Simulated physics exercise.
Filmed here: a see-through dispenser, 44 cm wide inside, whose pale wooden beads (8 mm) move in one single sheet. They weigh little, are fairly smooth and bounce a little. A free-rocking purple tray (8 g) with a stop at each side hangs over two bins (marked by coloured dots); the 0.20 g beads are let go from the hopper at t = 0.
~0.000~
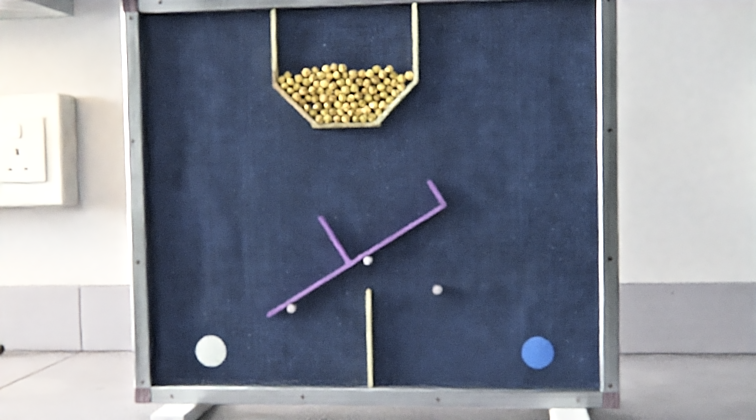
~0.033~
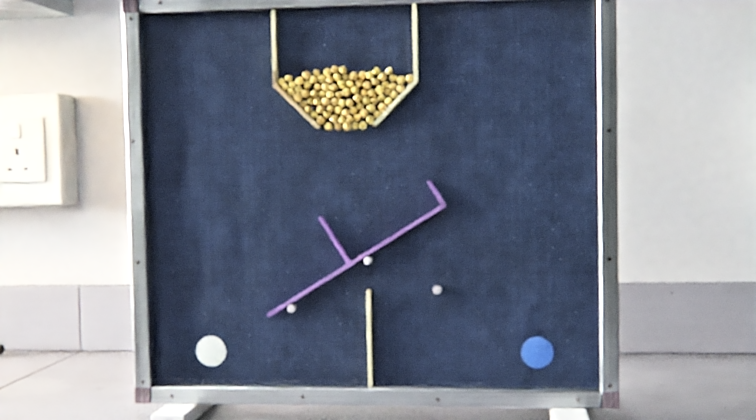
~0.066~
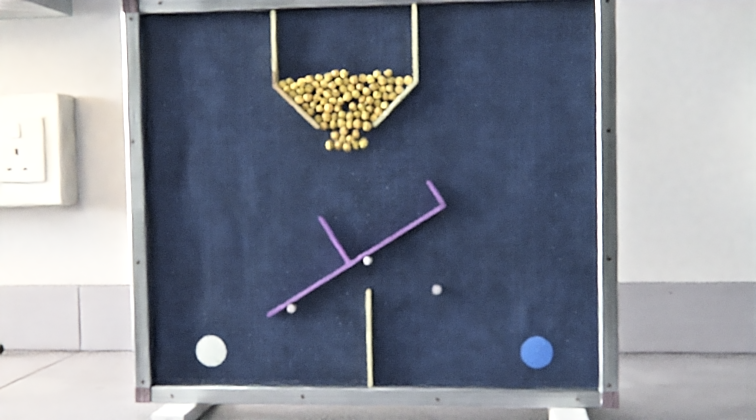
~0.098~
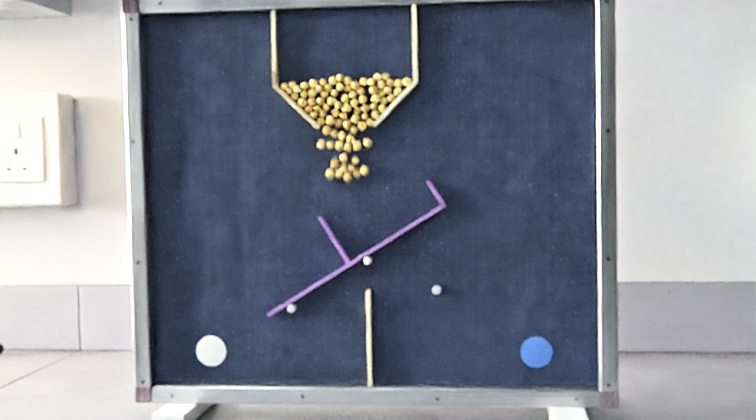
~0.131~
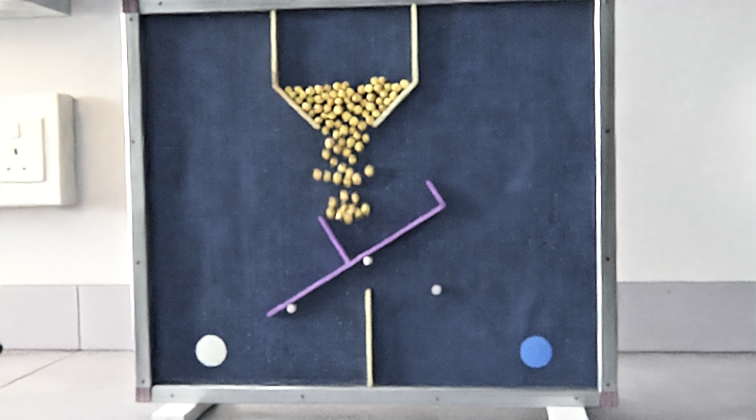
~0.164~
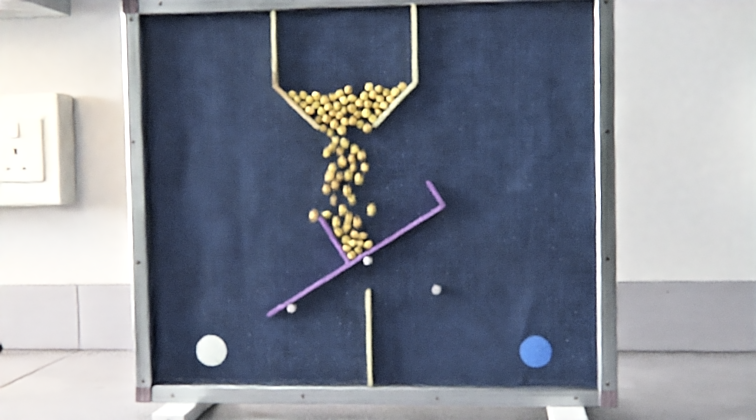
Pale wooden beads pour from the hopper onto the tilted purple tray beside its upright wall.
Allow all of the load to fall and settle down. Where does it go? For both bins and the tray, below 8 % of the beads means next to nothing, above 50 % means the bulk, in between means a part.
Final split - white bin a middling quantity, Blue bin just a trace, tray the greater portion.
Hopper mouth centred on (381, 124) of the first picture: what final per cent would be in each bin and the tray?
Result: White bin = 0; blue bin = 30; tray = 70.
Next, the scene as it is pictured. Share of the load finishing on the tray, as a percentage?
Roughly 70 per cent.
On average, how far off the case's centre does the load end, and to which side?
Roughly 5 centimetres to the left of the centre.
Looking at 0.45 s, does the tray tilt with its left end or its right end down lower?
That would be the left end.
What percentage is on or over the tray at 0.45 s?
Some 90 percent.
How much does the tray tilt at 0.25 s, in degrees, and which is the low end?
Some 30° with the left end low.
After 0.25 s 80 % have left the hopper; tray left end down 31°; on or over it 75 %, past it to the left 0 %, to the right 0 %.
After 0.80 s 100 % have left the hopper; tray left end down 31°; on or over it 70 %, past it to the left 30 %, to the right 0 %.
At rest by 1.7 s, white bin 30 %, blue bin 0 %, tray 70 %; tray left end down 31°.
